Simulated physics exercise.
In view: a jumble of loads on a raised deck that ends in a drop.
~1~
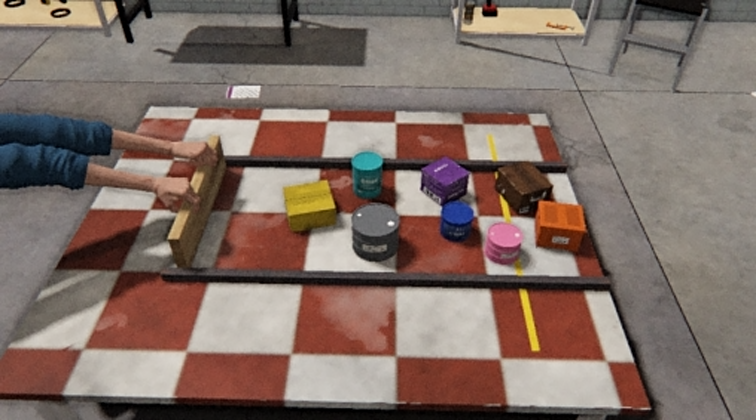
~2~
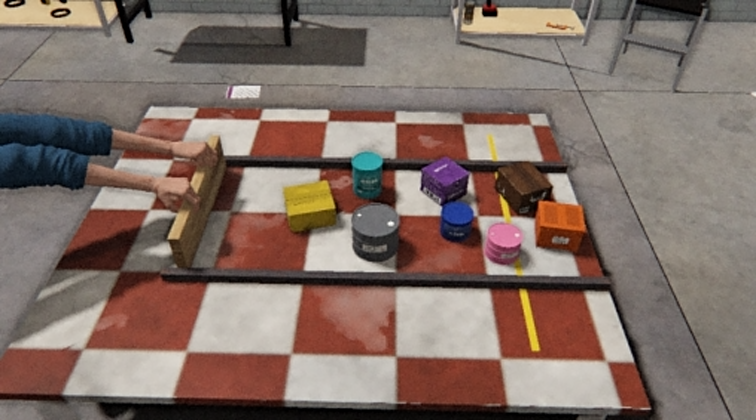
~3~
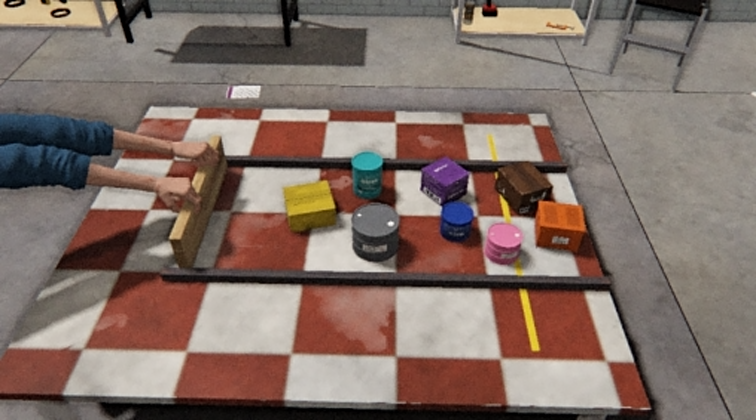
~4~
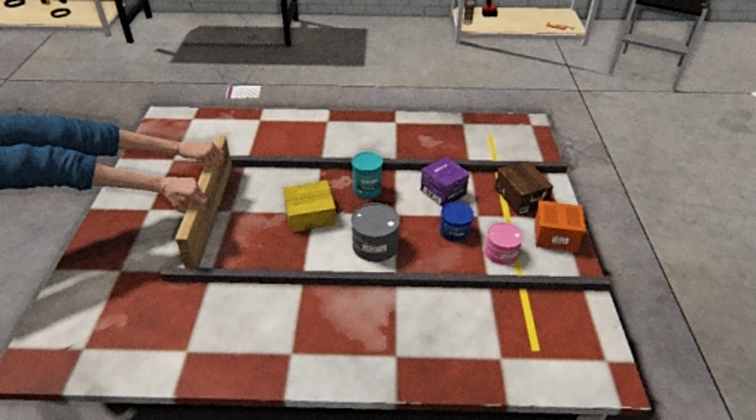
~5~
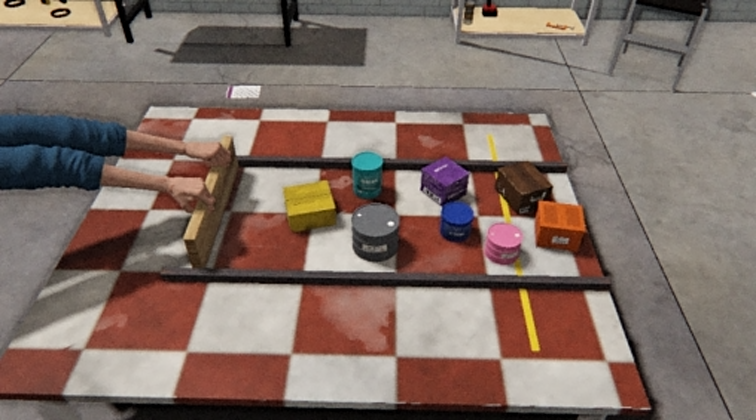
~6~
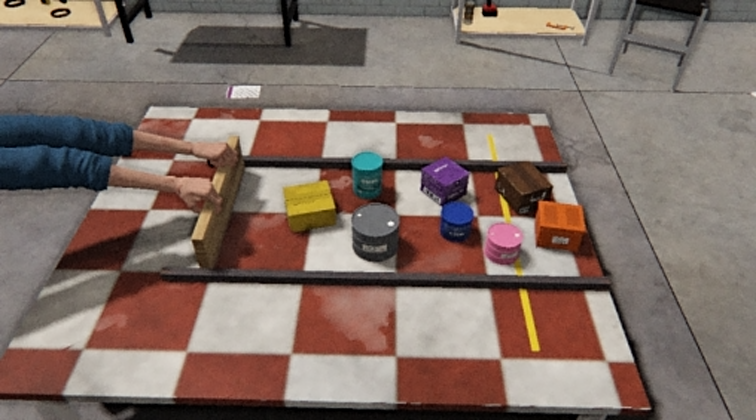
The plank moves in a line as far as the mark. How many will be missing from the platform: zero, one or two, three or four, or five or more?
Here the number that fall off is one or two.
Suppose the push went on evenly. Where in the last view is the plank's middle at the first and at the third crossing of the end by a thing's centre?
First at (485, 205), next at (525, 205).
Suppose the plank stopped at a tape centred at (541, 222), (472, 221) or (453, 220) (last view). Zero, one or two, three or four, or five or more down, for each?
In that order: 5 or more; none at all; no fall at all.
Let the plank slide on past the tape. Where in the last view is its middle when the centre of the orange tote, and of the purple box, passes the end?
At (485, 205) for the orange tote; at (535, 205) for the purple box.
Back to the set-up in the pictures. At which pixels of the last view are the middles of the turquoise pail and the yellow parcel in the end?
About (517, 172), and the other about (532, 213).
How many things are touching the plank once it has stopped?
The number is 3.
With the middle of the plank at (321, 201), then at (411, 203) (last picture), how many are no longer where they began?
By then 2, and 5.
Soon after, none off yet; orange tote at rest near (558, 226); brown parcel at rest near (523, 187); pink canister at rest near (503, 244).
In the end, the number that fall off is one or two; gone, brown parcel and orange tote.
